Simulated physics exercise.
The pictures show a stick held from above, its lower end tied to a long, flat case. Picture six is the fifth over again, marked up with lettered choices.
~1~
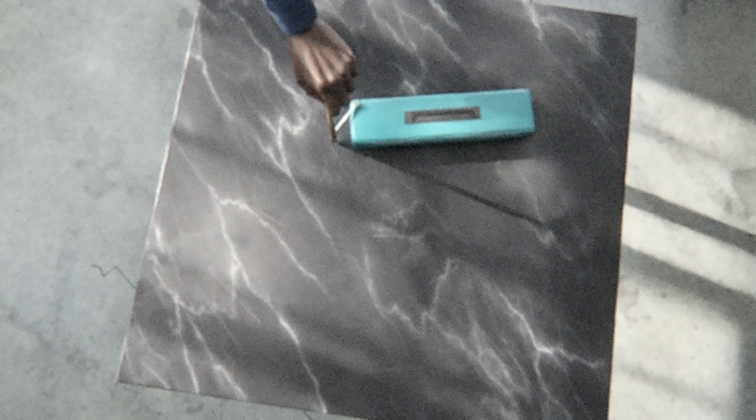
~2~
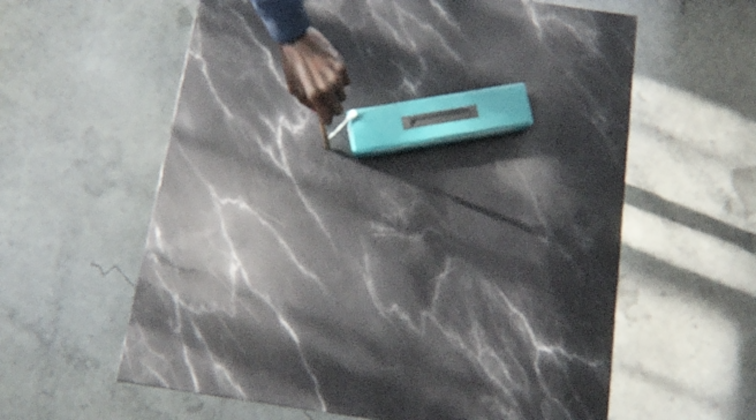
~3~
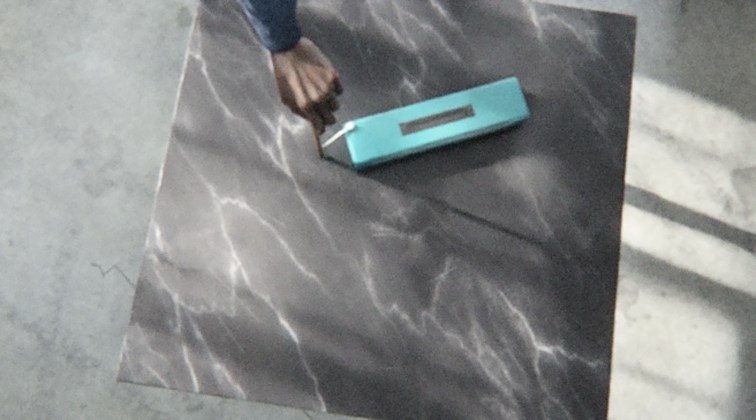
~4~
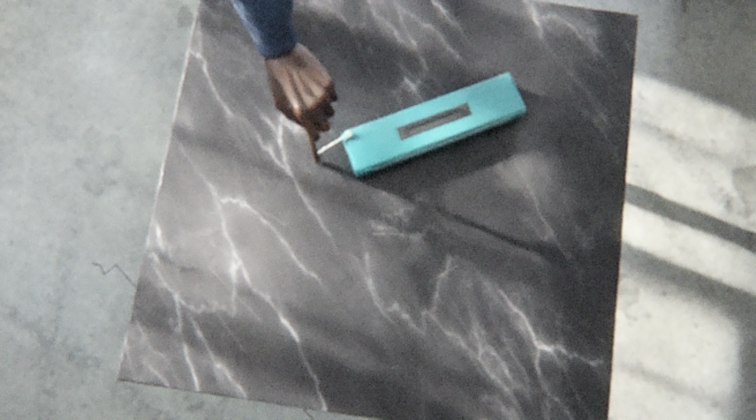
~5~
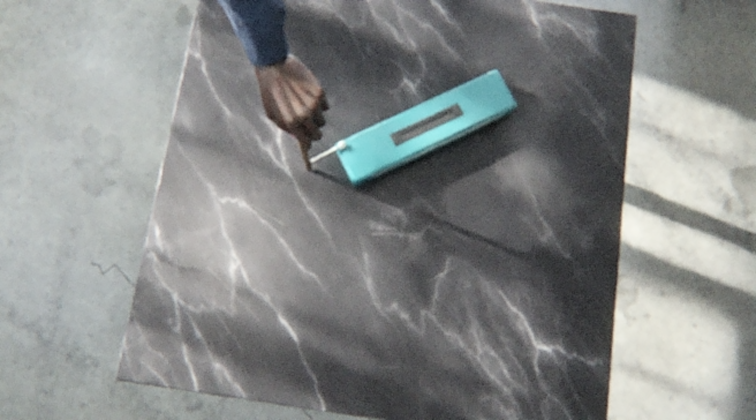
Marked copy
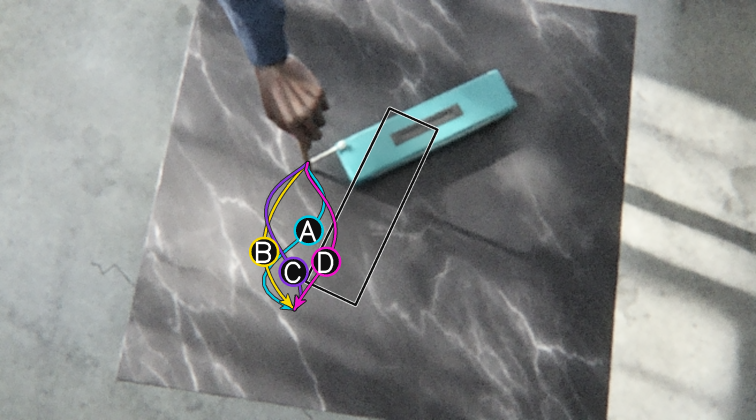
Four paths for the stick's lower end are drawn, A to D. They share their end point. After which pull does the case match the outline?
Take D.
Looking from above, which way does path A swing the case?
Anticlockwise.
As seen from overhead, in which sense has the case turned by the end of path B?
On that path, anticlockwise.
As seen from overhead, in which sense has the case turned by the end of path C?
It turns anticlockwise.
On the marked copy, A from (308, 163) via (297, 241) to (295, 309); B from (308, 163) via (267, 228) to (293, 307); C from (308, 163) via (270, 230) to (295, 309); D from (308, 163) via (336, 232) to (295, 309); the outline at (373, 204).
Taking D. A third of the way, foot of the stick (331, 212), middle of the case (419, 134).
Two thirds of the way, foot of the stick (323, 267), middle of the case (402, 165).
When it is over, foot of the stick (295, 310), middle of the case (373, 204); it lies in the outline.
As for the rest, A leaves its middle at (354, 200); B leaves its middle at (347, 192); C leaves its middle at (355, 193).
